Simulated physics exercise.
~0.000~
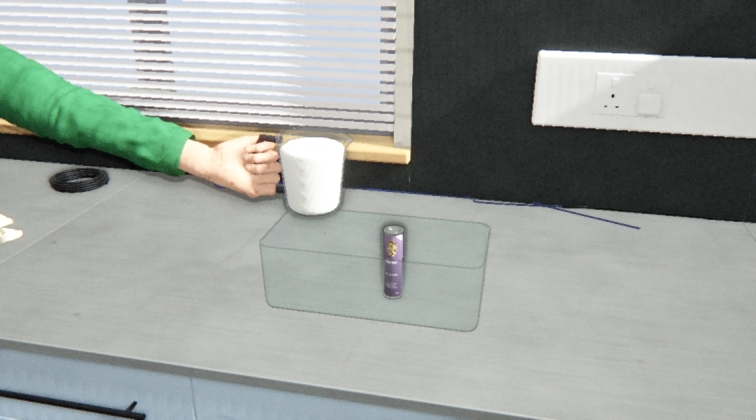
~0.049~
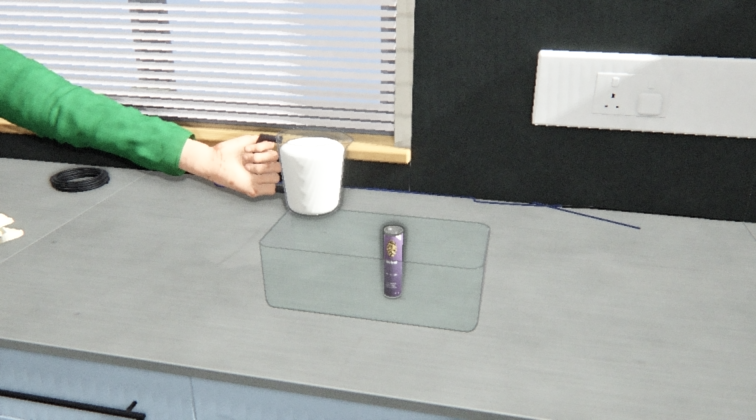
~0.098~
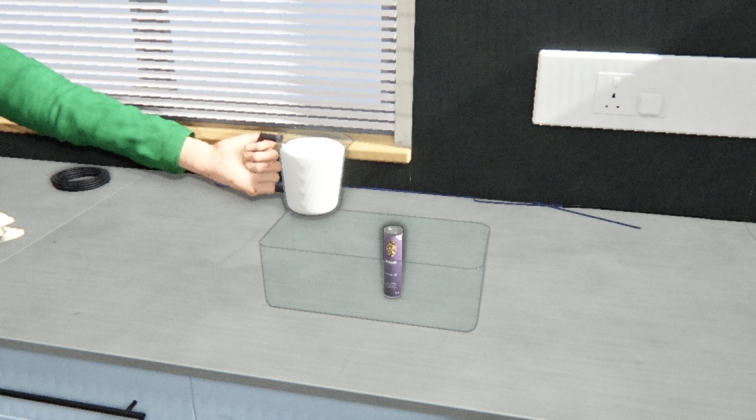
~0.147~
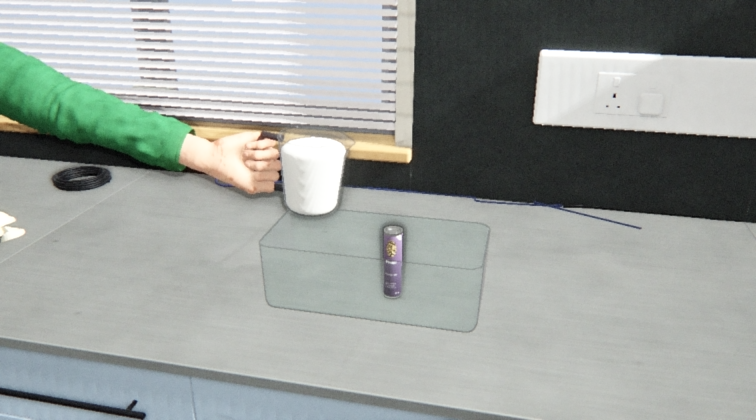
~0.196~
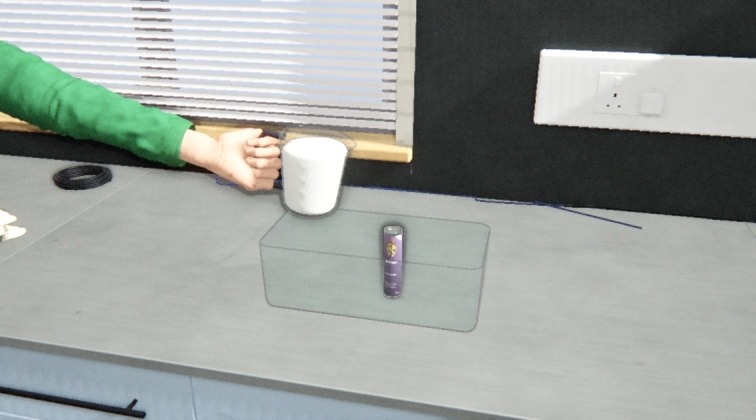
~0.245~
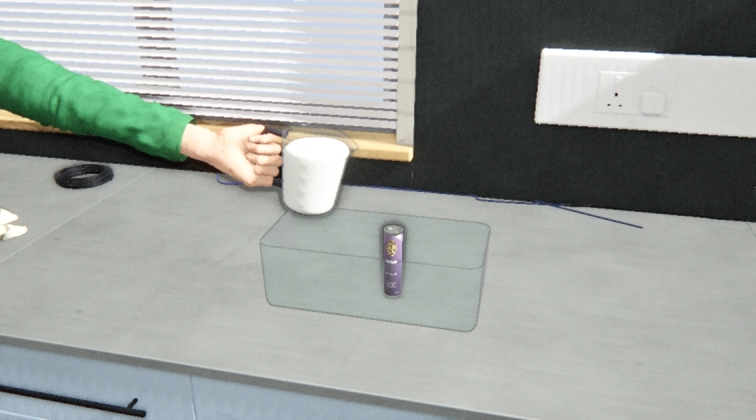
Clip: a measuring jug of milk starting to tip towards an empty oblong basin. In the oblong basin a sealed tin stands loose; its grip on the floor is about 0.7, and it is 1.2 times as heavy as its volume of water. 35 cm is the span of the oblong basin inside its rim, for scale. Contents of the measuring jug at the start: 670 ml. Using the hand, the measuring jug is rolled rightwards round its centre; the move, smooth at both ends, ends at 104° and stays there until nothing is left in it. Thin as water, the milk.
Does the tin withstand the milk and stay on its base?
No, it is knocked over.
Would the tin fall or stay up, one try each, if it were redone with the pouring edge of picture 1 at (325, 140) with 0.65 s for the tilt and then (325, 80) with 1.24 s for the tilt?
In the first try it remains standing; in the second it comes down.
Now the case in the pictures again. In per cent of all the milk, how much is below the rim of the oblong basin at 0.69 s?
I'd put it near 5 percent.
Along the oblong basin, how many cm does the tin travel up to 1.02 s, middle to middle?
Near 1 cm of travel.
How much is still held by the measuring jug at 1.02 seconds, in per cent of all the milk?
Some 26 per cent.
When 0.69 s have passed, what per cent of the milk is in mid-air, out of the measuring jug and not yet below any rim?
Estimate: Some 14 % of the total.
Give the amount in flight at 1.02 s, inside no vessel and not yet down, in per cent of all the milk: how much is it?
12 in a hundred, give or take.
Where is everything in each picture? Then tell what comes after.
It leans 0°; its right rim is at (353, 140); the milk meets the walls at (283, 144) and (344, 148); the oblong basin's rim runs from (275, 225) to (487, 246); the tin's top is at (394, 233), in the first picture.
It leans 0°; its right rim is at (353, 140); the milk meets the walls at (283, 144) and (344, 149), in the second picture.
It leans 2°; its right rim is at (354, 141); the milk meets the walls at (283, 144) and (344, 149), in the third picture.
It leans 4°; its right rim is at (355, 143); the milk meets the walls at (285, 143) and (345, 150), in the fourth picture.
It leans 6°; its right rim is at (357, 145); the milk meets the walls at (286, 143) and (347, 150), in the fifth picture.
It leans 10°; its right rim is at (359, 148); the milk meets the walls at (287, 144) and (350, 150), in the sixth picture.
By 0.69 s the tilt is 62° and 80 per cent is still to pour; the tin stands where it began.
By 1.02 s the tilt is 96° and 27 per cent is still to pour; the tin leans 7°.
By 1.37 s the tilt is 104° and 1 per cent is still to pour; the tin lies on its side.
By 1.74 s the tilt is 104° and 0 per cent is still to pour; the tin lies on its side.
At rest the tin lies on its side.
